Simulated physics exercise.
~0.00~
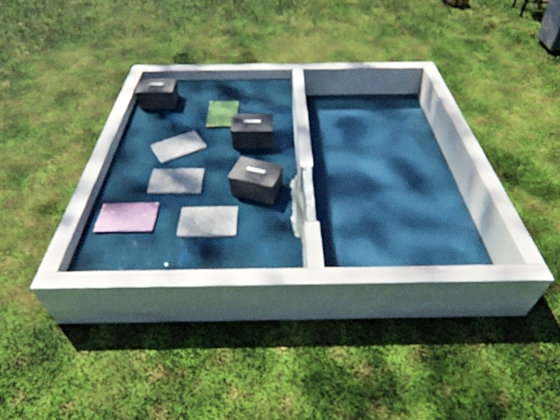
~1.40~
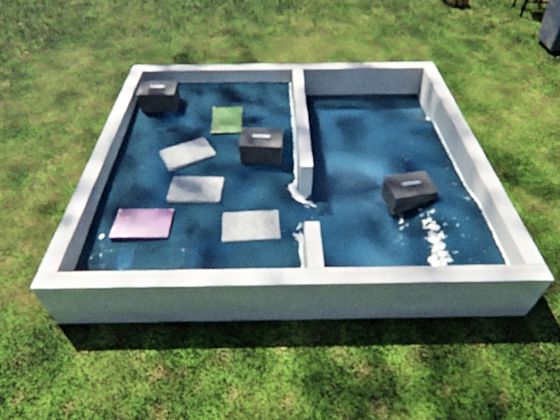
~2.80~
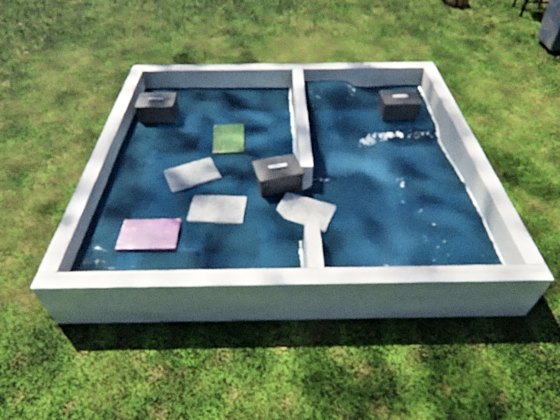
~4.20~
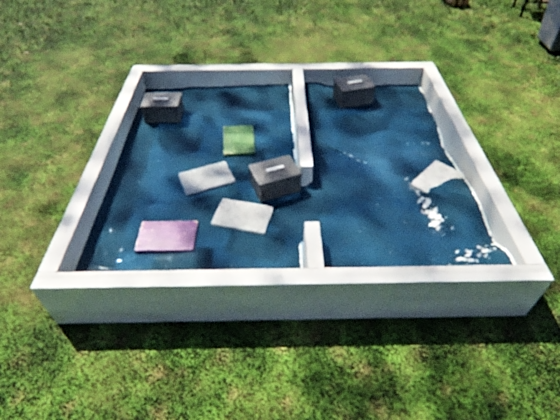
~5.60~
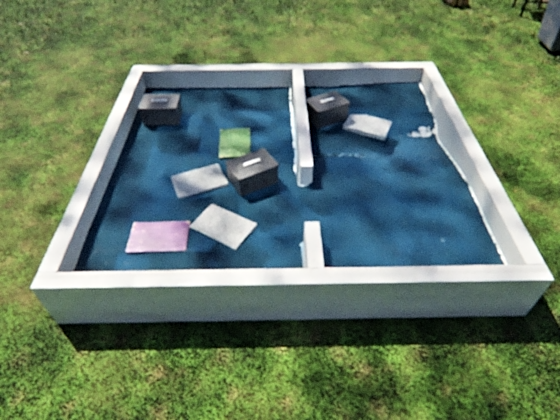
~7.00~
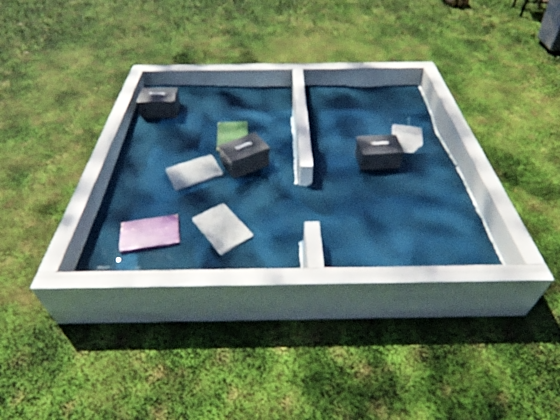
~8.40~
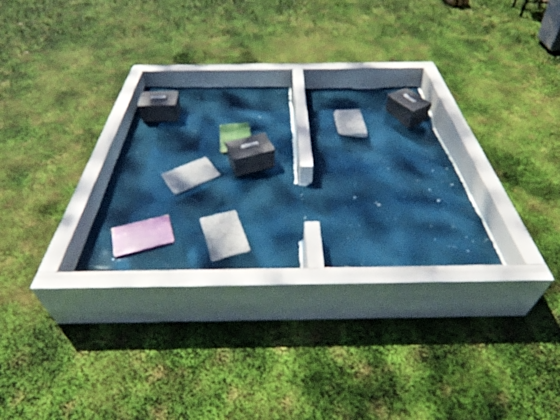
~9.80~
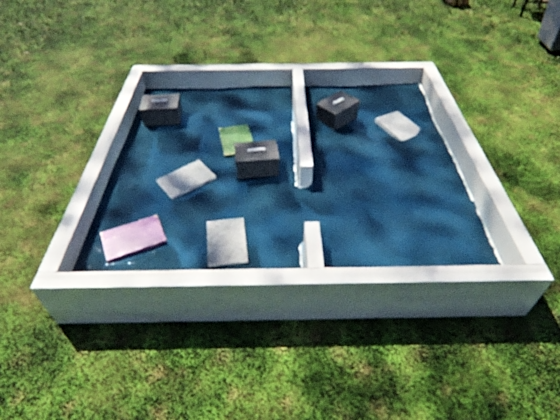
A divided basin of blue water churned as a dark box and then a pale float drifted through the gap into the right side, where they circled, while the purple and green floats stayed on the left with the others.
